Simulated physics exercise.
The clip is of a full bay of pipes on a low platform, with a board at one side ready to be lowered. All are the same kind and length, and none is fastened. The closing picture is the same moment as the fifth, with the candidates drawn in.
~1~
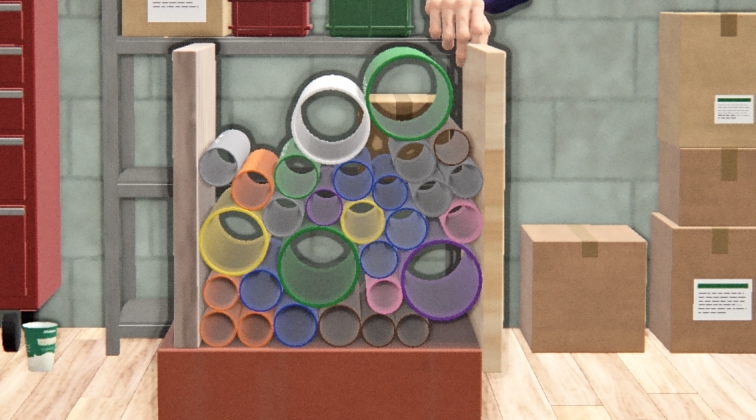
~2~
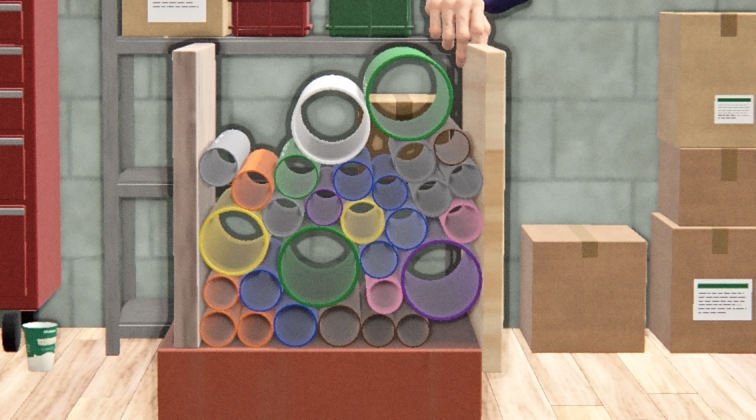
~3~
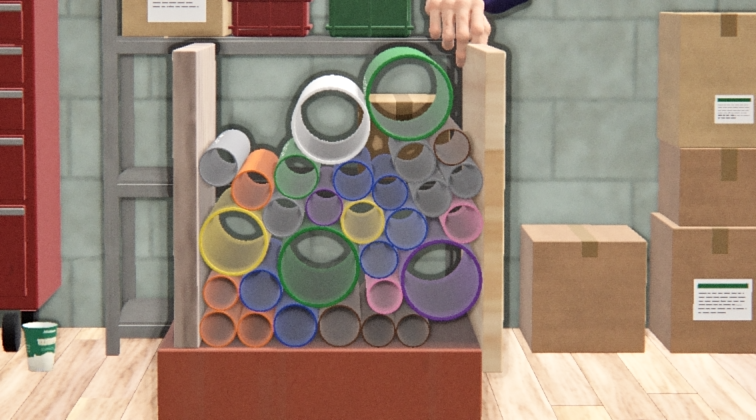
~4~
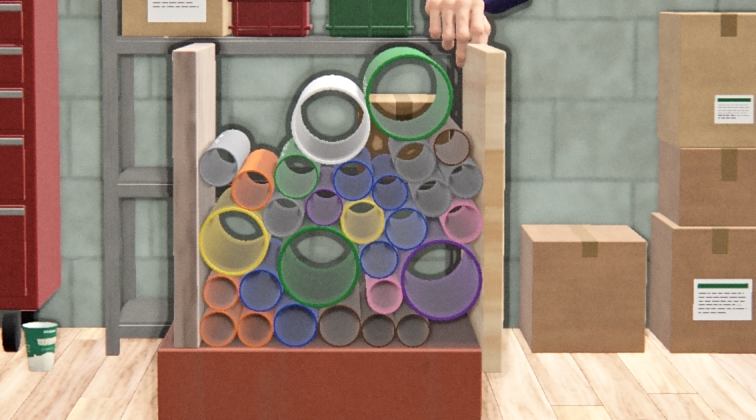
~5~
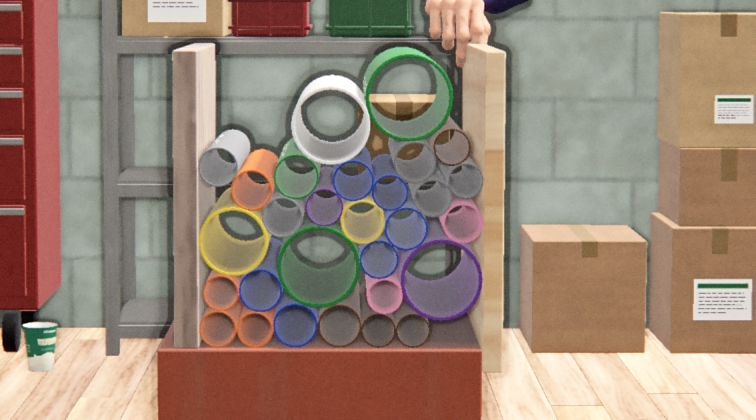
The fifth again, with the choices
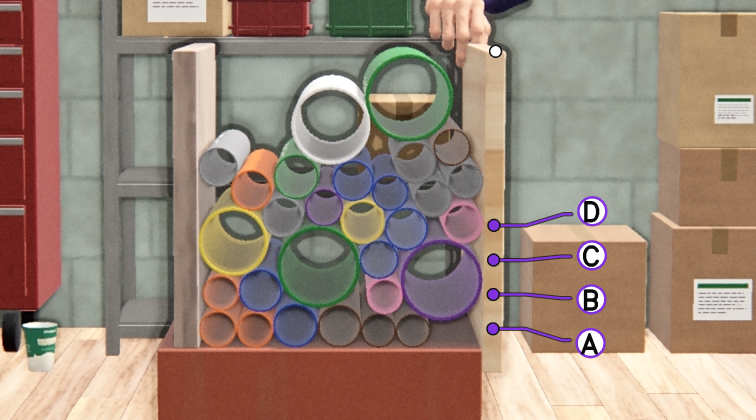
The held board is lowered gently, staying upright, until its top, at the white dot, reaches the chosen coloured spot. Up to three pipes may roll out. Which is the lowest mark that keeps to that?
The lowest mark that will do is D.
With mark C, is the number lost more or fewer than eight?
Fewer than eight.
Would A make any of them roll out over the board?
Yes, at A.
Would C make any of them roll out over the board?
Yes.
On the marked copy, A at (493, 328); B at (493, 295); C at (493, 260); D at (494, 225); the white dot at (495, 52).
Following D. Soon after the start, top of the board (484, 128).
Later, top of the board (483, 218).
In the end, top of the board (483, 224), two out over the board.
As for the rest, A more than three out over the board; B more than three out over the board; C more than three out over the board.
